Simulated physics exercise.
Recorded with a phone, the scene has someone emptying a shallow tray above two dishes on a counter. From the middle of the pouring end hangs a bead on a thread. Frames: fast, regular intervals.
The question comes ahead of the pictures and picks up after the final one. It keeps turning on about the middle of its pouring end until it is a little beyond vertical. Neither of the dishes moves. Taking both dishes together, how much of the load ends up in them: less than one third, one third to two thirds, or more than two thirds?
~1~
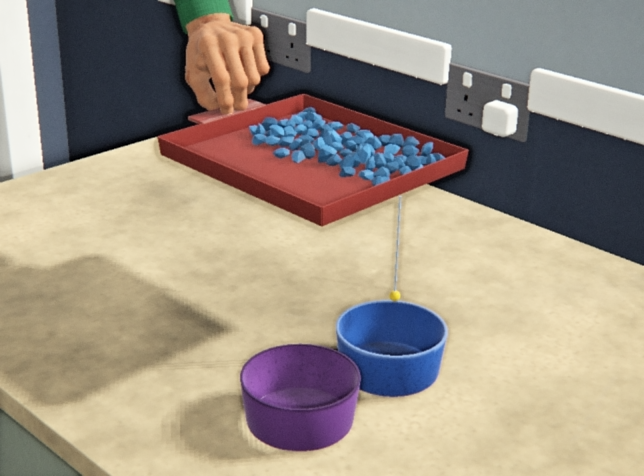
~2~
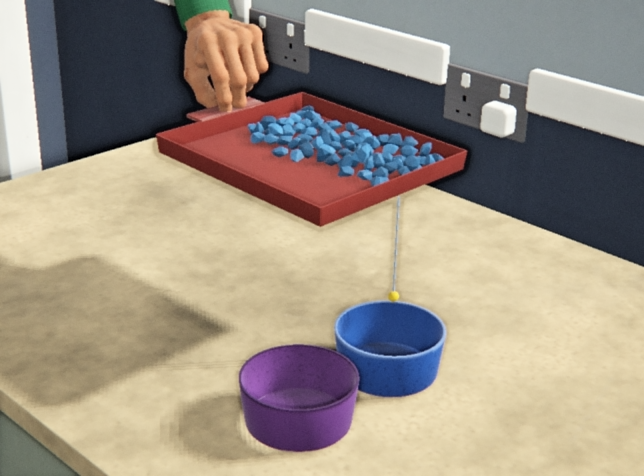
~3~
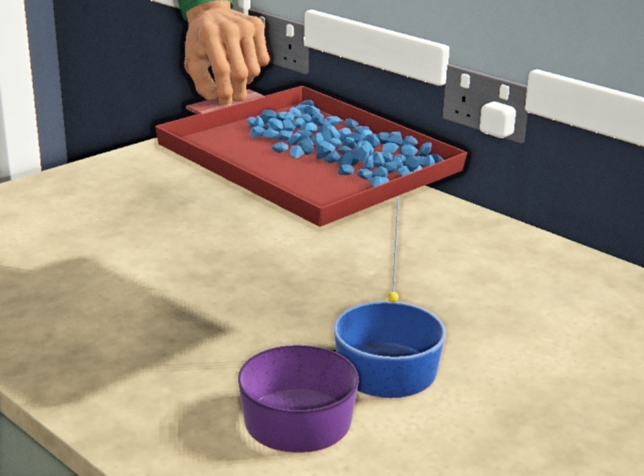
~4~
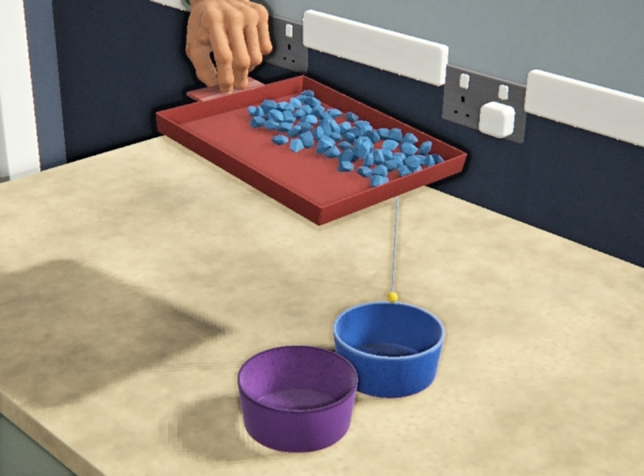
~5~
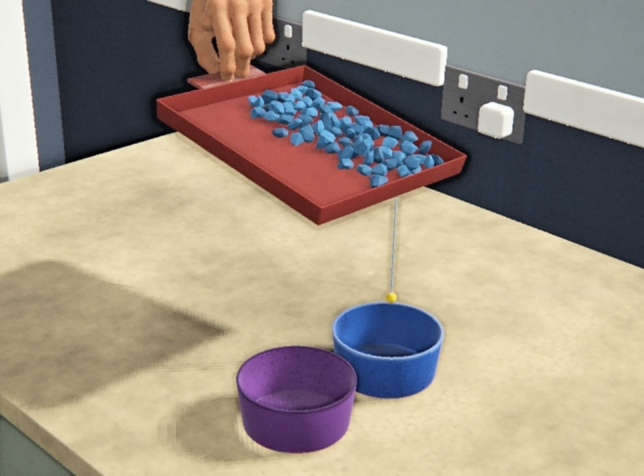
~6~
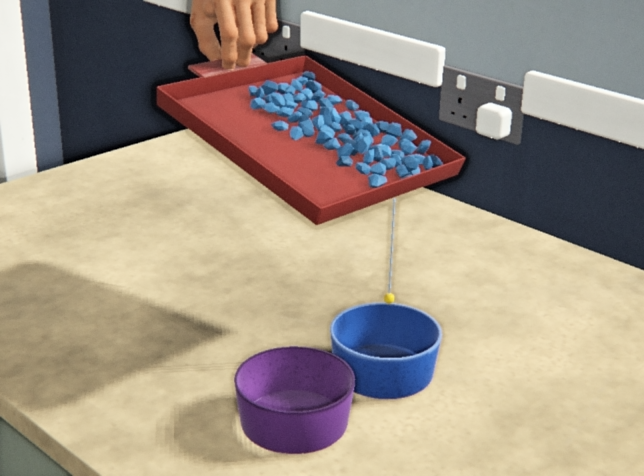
Less than one third.
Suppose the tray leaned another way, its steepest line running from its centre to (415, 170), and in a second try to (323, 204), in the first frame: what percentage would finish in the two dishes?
Shares: 0 %, then 50 %.
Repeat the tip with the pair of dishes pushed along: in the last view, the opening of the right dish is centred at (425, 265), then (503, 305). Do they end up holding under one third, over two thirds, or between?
Spot one, less than a third; spot two, above two thirds.
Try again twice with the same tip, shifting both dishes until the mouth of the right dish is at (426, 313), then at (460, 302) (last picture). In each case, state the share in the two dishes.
The first try yields 50% and the second yields 80%.
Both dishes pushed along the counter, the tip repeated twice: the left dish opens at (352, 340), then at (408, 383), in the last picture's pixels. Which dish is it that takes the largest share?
At the first place the right-hand dish, at the second the right-hand dish.
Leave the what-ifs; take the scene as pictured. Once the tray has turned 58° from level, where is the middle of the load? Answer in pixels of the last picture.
In the last view the centre sits at roughly (408, 136).
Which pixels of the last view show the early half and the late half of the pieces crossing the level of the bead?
Earlier half at (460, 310), later half at (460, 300).
Shortly afterwards, tray tipped steeply; the whole lot on the tray.
Next, tray tipped right over; near a quarter on the tray; a little in the right dish; near half outside both; a little in the air.
Some moments later, tray tipped past a quarter turn; near a quarter in the right dish; the bulk outside both.
In the end, tray tipped past a quarter turn; none at all in the left dish; near a quarter in the right dish; the bulk outside both.
